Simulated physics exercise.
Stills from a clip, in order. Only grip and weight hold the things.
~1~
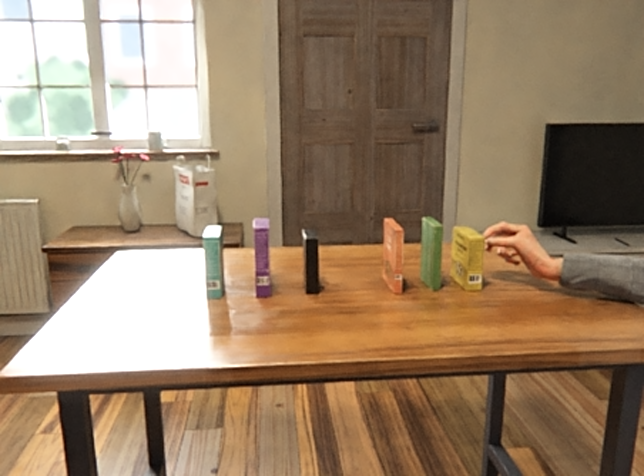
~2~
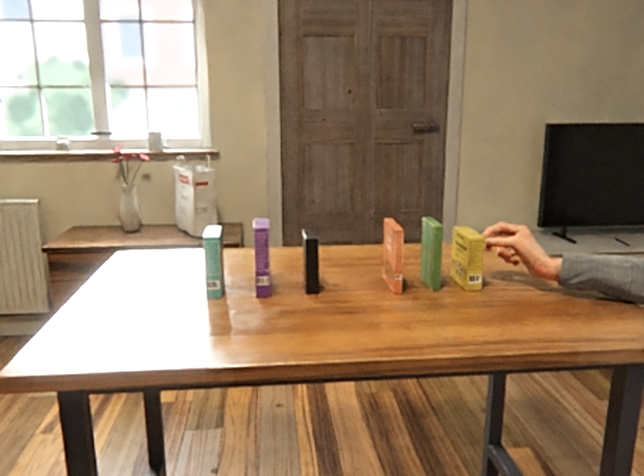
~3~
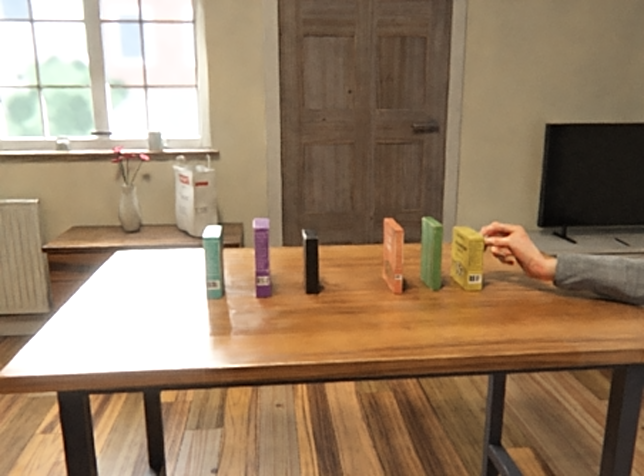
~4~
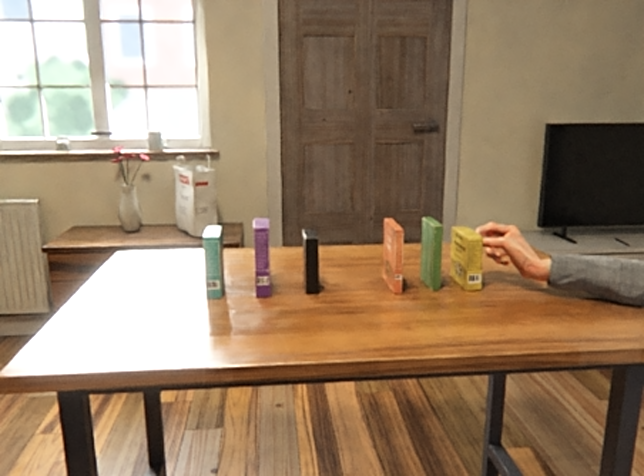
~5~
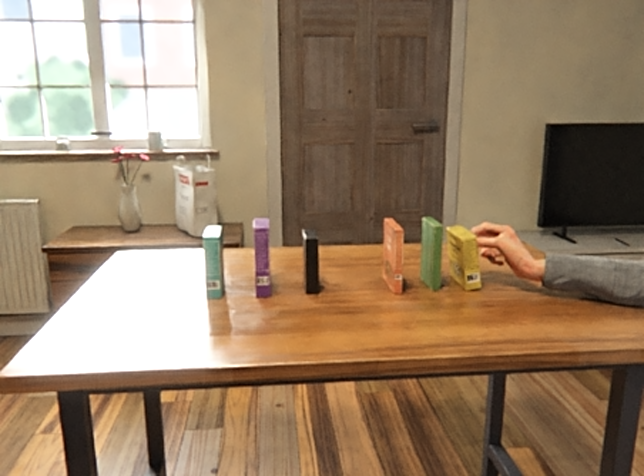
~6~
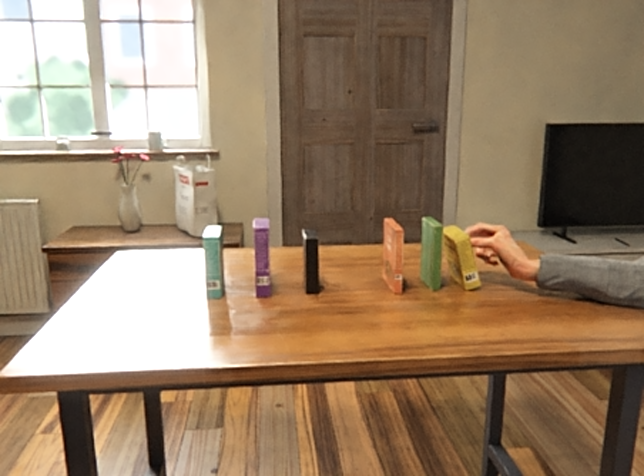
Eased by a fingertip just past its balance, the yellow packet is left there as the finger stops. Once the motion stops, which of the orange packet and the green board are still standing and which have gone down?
As I see it, I predict the orange packet will be down; I predict the green board will be down.
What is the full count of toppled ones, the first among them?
3 altogether.
Then, 0.40 s past the last view, yellow packet 55° over; green board rocked 34° from its first pose near (412, 256); orange packet rocked 8° from its first pose near (389, 255).
Then, 0.50 s past the last view, yellow packet 73° over; green board rocked 71° from its first pose near (397, 271); orange packet rocked 63° from its first pose near (362, 269).
Finally, down or leaning hard on the table, orange packet and green board; the other 2 still in place. Final places as the last picture's camera would see them, orange packet near (350, 283), green board near (387, 274).
